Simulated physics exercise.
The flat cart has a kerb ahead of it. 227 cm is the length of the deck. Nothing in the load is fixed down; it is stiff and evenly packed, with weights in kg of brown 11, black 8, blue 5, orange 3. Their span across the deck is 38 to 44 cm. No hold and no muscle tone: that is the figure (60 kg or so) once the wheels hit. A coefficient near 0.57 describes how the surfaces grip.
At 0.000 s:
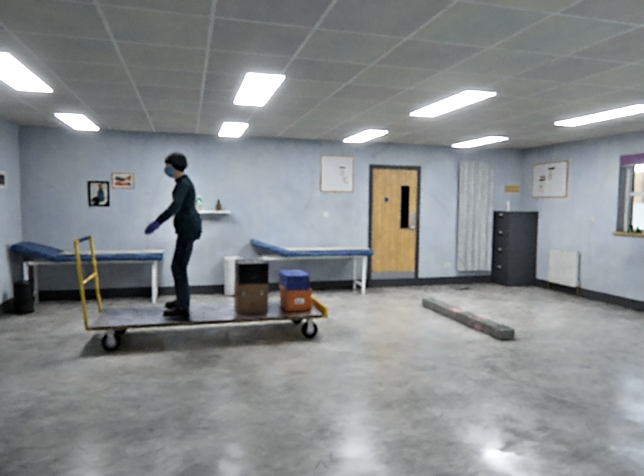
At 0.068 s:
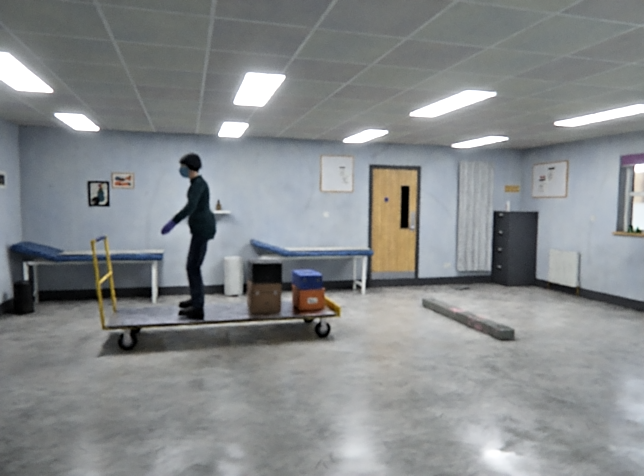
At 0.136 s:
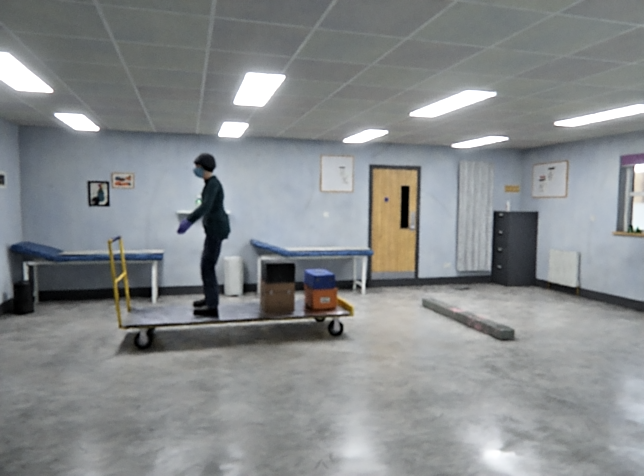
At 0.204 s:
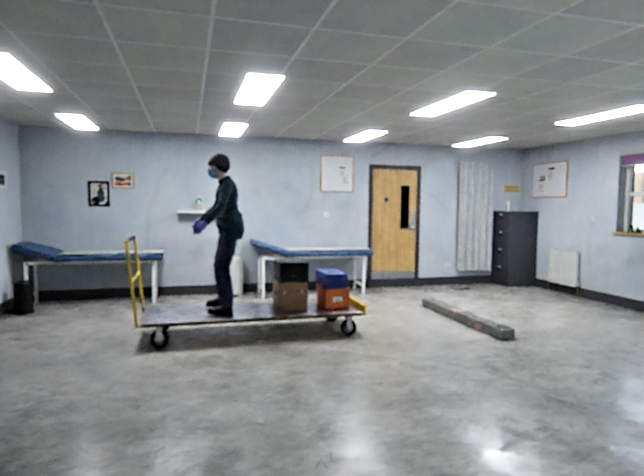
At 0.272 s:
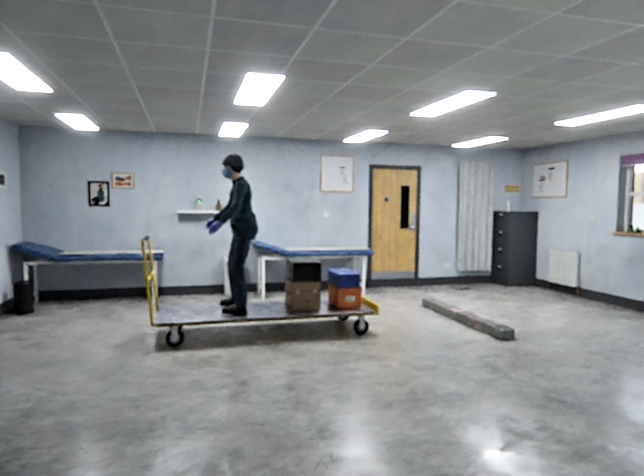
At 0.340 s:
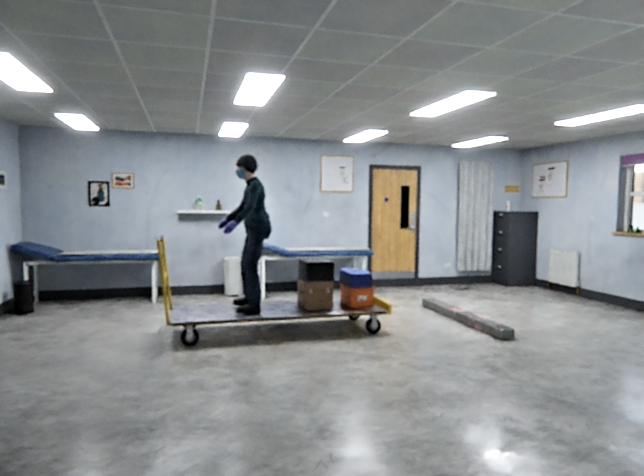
A pale blue clinic-like room with a grey floor and ceiling light panels is seen from the side at a distance, with padded blue benches, a wooden door and a dark cabinet along the walls. A masked figure in dark clothes stands on a flat cart with a yellow handle, behind brown, black, blue and orange boxes. The cart rolls steadily right toward a low grey kerb, the figure's forearms held forward and shifting slightly, while the camera stays still.
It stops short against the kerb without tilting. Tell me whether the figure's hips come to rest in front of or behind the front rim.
Behind it.
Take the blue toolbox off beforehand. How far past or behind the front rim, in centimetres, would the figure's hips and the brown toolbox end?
Then hips 50 behind, brown 50 behind.
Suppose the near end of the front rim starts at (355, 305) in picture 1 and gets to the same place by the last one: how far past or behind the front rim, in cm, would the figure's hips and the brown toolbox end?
The hips would stop 90 cm behind the front rim, the brown one 60 cm behind it.
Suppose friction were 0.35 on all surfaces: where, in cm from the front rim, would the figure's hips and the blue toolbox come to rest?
You'd find the hips 30 behind and the blue piece 100 past.
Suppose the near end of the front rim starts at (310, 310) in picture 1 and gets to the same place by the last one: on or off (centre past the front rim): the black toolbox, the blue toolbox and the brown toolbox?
Result: Black gone; blue gone; brown safe.
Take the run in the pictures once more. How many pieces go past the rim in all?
2.
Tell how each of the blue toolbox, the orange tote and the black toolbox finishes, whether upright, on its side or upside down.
Final poses: Blue top down, orange top up, black top up.
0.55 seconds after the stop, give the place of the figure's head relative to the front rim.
Position: Approx. 70 cm behind the front rim.
The wheels strike at 0.87 s.
After 1.42 s the figure's hips are 43 cm behind the rim, near (432, 265) in the last picture's view.
After 1.87 s the figure's hips are 43 cm behind the rim, near (432, 265) in the last picture's view.
When all is still (3.9 s), past the rim, black toolbox and blue toolbox; behind it, brown toolbox, orange tote and the figure's hips.
